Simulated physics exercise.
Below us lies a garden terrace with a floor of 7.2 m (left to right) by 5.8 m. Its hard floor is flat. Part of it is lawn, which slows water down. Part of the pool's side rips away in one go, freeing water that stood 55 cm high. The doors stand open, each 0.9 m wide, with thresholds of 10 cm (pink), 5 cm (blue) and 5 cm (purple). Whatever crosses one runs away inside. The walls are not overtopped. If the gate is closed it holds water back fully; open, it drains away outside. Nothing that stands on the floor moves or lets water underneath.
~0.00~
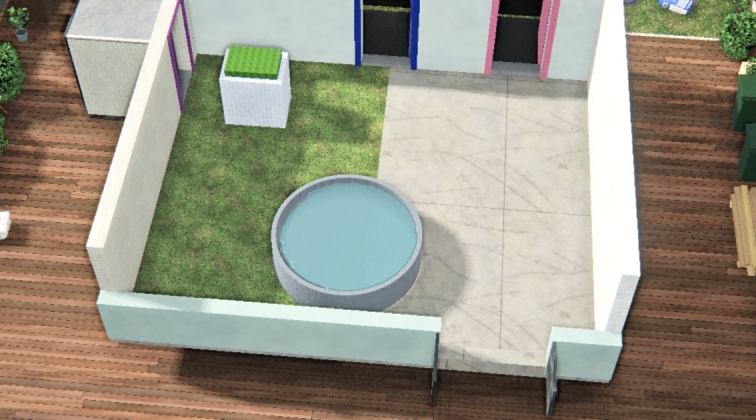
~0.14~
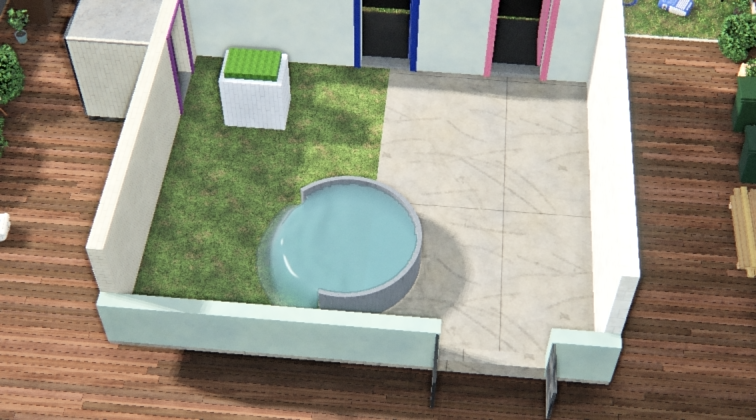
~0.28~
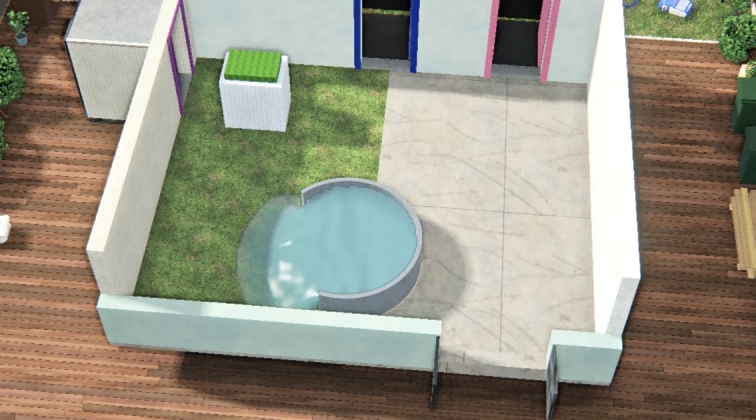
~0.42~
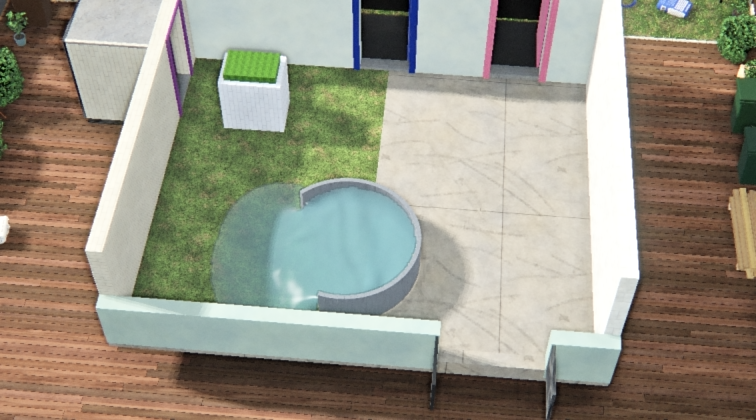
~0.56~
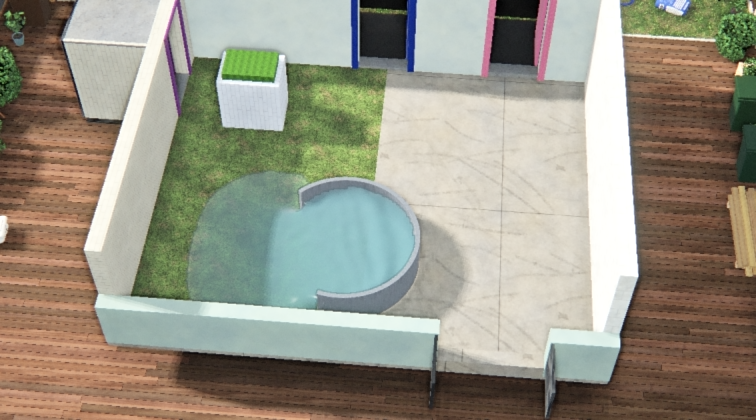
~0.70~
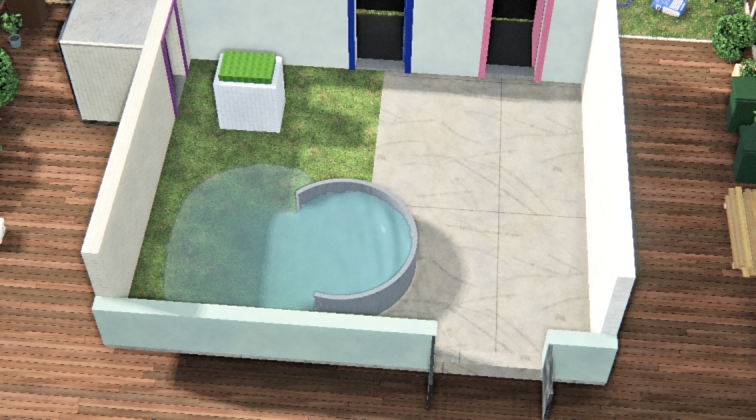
A round gray pool breaks open on its left side and water spreads across the grass.
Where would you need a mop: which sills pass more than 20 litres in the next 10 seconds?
Door by door: At the pink door it stays under the limit; at the blue door it keeps below the limit; at the purple door it passes the limit.
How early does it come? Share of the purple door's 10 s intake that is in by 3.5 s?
Some 0 per cent by then.
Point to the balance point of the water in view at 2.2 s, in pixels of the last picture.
Around (244, 261).
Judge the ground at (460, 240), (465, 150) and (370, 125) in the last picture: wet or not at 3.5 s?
In that order: Still dry, still dry, still dry.
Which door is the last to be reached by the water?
It is the pink one.
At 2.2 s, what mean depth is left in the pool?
Roughly 18 cm on average.
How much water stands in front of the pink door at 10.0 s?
Roughly 3.5 cm deep.
After 1.4 s water covers 25 % of the floor and is deepest (38 cm) near (122, 324); pink door not reached, blue door not reached, purple door not reached.
After 2.2 s water covers 30 % of the floor and is deepest (41 cm) near (145, 325); pink door not reached, blue door not reached, purple door not reached.
After 3.5 s water covers 35 % of the floor and is deepest (20 cm) near (122, 324); pink door not reached, blue door not reached, purple door 8 cm at the sill, 0 L in.
After 6.0 s water covers 65 % of the floor and is deepest (14 cm) near (164, 163); pink door not reached, blue door not reached, purple door 11 cm at the sill, 37 L in.
After 10.0 s water covers 95 % of the floor and is deepest (10 cm) near (145, 325); pink door 4 cm at the sill, 0 L in, blue door 5 cm at the sill, 5 L in, purple door 7 cm at the sill, 75 L in.
